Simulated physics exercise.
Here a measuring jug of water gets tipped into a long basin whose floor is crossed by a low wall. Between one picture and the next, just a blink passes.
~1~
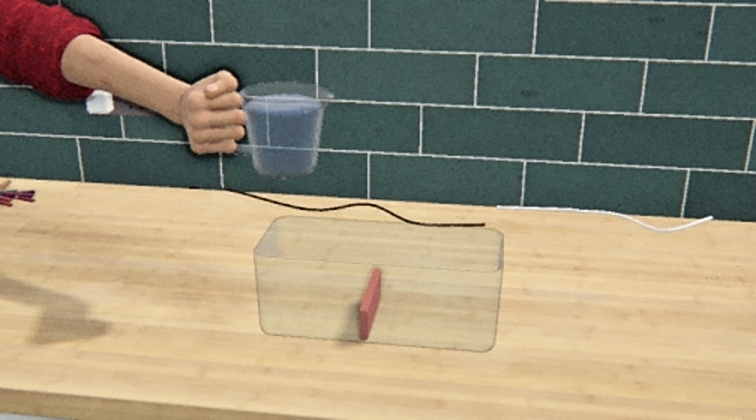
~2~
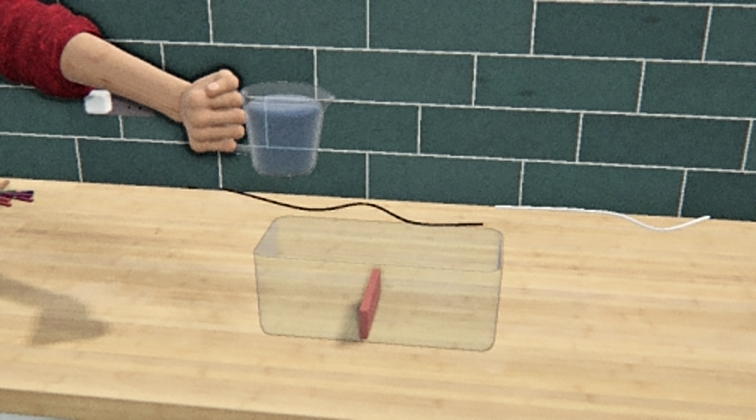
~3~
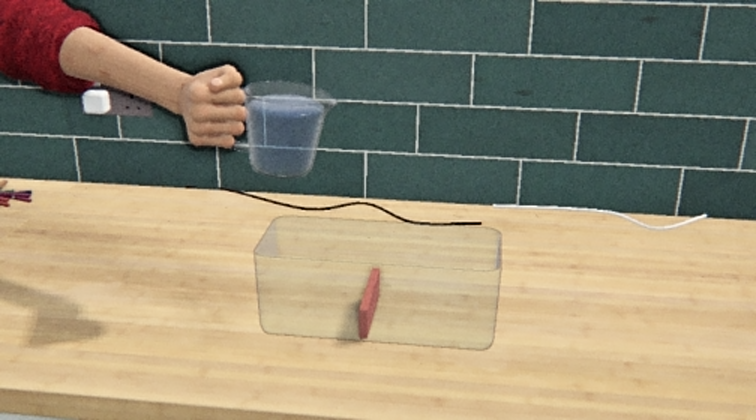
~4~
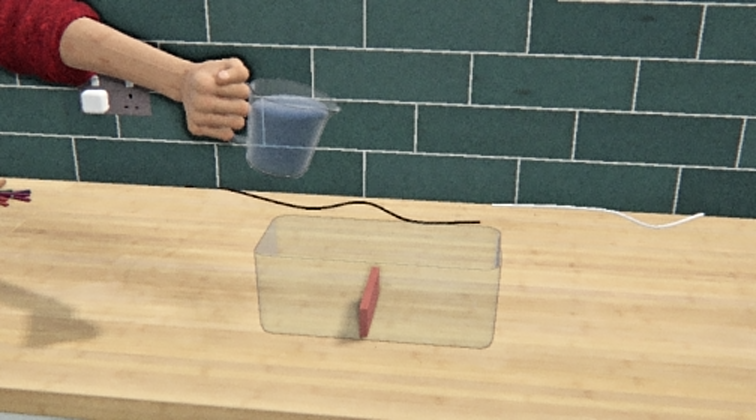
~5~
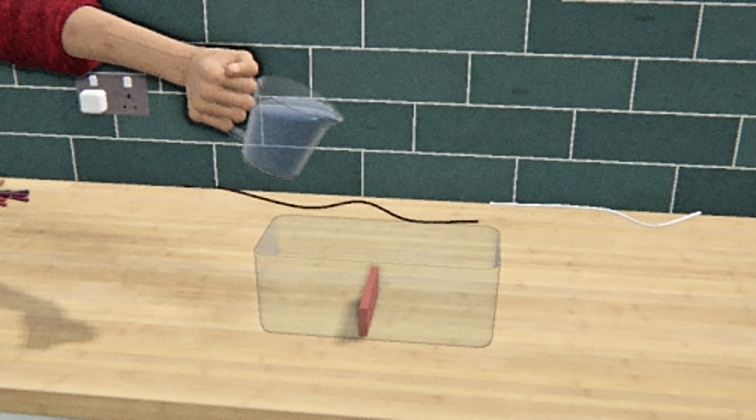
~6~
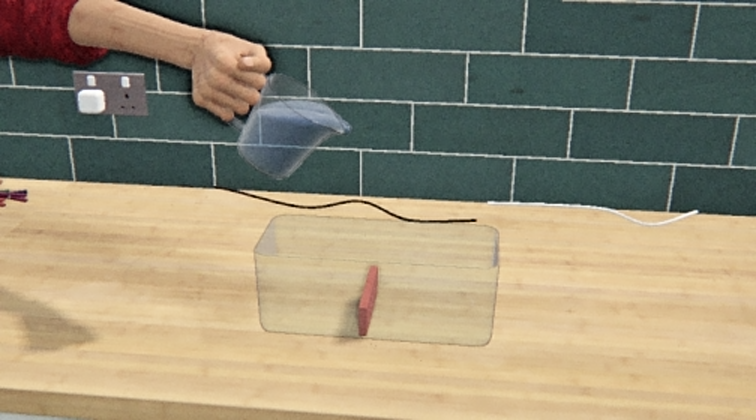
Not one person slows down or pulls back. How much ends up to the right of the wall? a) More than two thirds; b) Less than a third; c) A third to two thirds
A third to two thirds.
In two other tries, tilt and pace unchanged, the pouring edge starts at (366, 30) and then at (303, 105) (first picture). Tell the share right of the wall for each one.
You'd see around 85 per cent, and then around 10 per cent.
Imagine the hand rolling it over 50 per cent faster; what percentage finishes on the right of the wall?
Roughly 40 percent.
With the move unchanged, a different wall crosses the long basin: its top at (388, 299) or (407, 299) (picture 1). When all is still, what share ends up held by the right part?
About 30 per cent, then about 10 per cent.
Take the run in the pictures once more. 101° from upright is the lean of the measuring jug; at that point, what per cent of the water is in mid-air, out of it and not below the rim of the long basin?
Roughly 30 percent.
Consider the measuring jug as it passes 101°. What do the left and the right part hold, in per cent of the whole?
So the left part has 0 percent, while the right part has 30.
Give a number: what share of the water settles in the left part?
Close to 40 percent.
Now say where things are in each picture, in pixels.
In the first frame, tilt 0°; pouring edge (334, 96); surface from (248, 101) to (323, 105); the long basin's rim runs from (265, 236) to (503, 252); the wall's top is at (371, 290).
In the second frame, tilt 2°; pouring edge (335, 98); surface from (248, 101) to (323, 106).
In the third frame, tilt 6°; pouring edge (337, 102); surface from (250, 100) to (325, 107).
In the fourth frame, tilt 13°; pouring edge (341, 109); surface from (253, 102) to (329, 109).
In the fifth frame, tilt 23°; pouring edge (344, 119); surface from (256, 105) to (339, 112).
In the sixth frame, tilt 35°; pouring edge (345, 132); surface from (252, 115) to (342, 124); 2 per cent is over the edge.
A moment on, the measuring jug is tipped right over and 37 per cent is still to pour, 2 is left of the wall and 30 right of it.
Next, the measuring jug is tipped right over and 1 per cent is still to pour, 37 is left of the wall and 56 right of it.
Then the measuring jug is tipped right over and 0 per cent is still to pour, 41 is left of the wall and 56 right of it.
Later the measuring jug is tipped right over and 0 per cent is still to pour, 42 is left of the wall and 57 right of it.
At rest 42 per cent lies left of the wall, 57 right of it and 2 outside.
